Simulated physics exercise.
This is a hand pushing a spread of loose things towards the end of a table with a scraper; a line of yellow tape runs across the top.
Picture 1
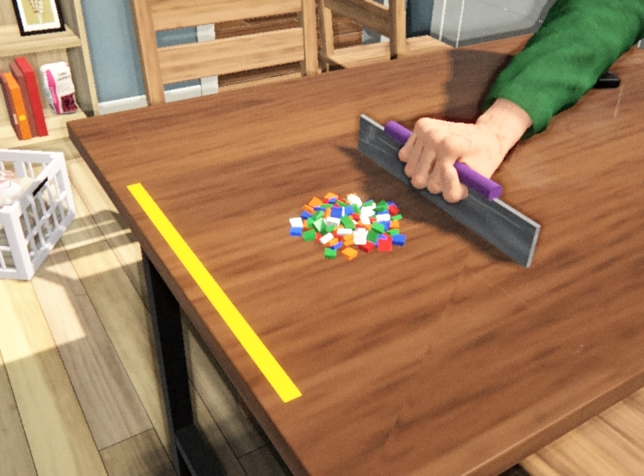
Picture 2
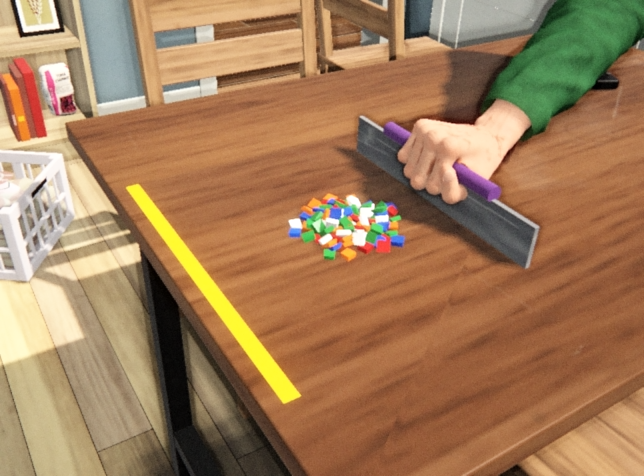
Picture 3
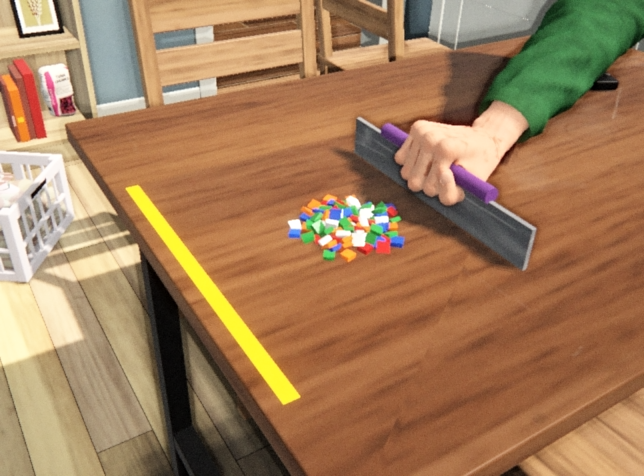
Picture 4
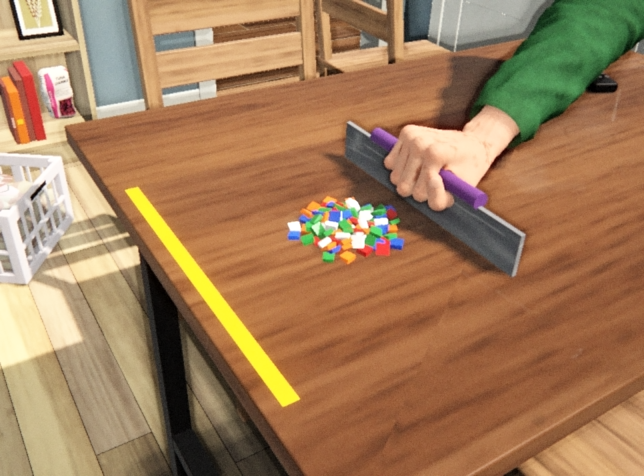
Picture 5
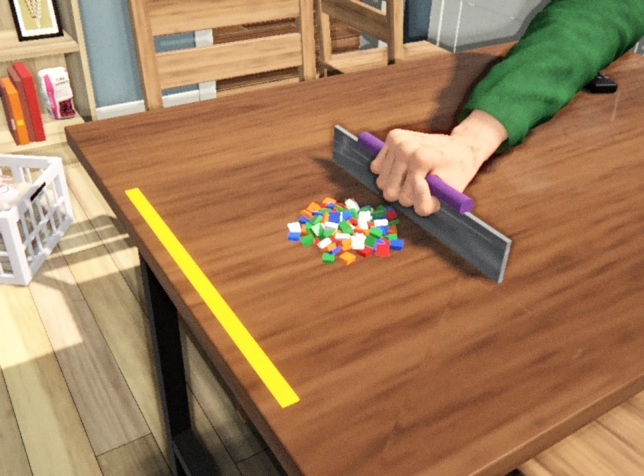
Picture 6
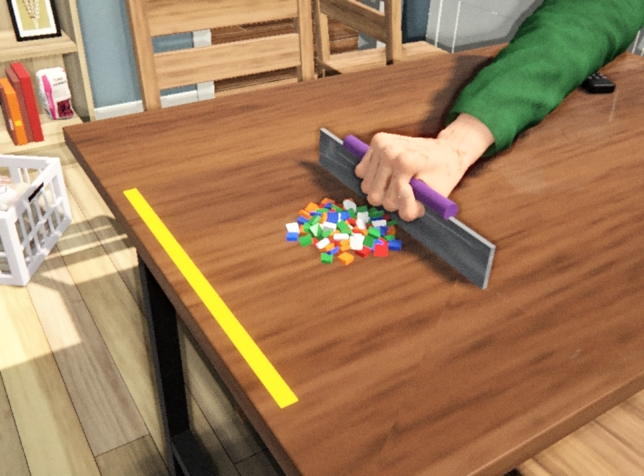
We see a green-sleeved hand holding a purple-handled scraper on a wooden table, beside a heap of colorful mosaic tiles and yellow tape; it rests briefly, then slides left to the heap, whose tiles barely shift.
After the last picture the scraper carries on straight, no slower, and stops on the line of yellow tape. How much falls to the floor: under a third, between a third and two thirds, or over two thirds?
Lost: Over two thirds of the heap.
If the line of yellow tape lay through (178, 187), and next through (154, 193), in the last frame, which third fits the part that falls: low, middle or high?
In turn: Under a third; the middle third.
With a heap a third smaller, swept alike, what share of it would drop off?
Roughly 90 in a hundred.
Soon after the last picture, scraper still moving, near (296, 208); heap all on the table, its front near (211, 259).
A little later, scraper stopped at the yellow tape; heap most over the edge.
At rest, scraper stopped at the yellow tape; heap most over the edge.
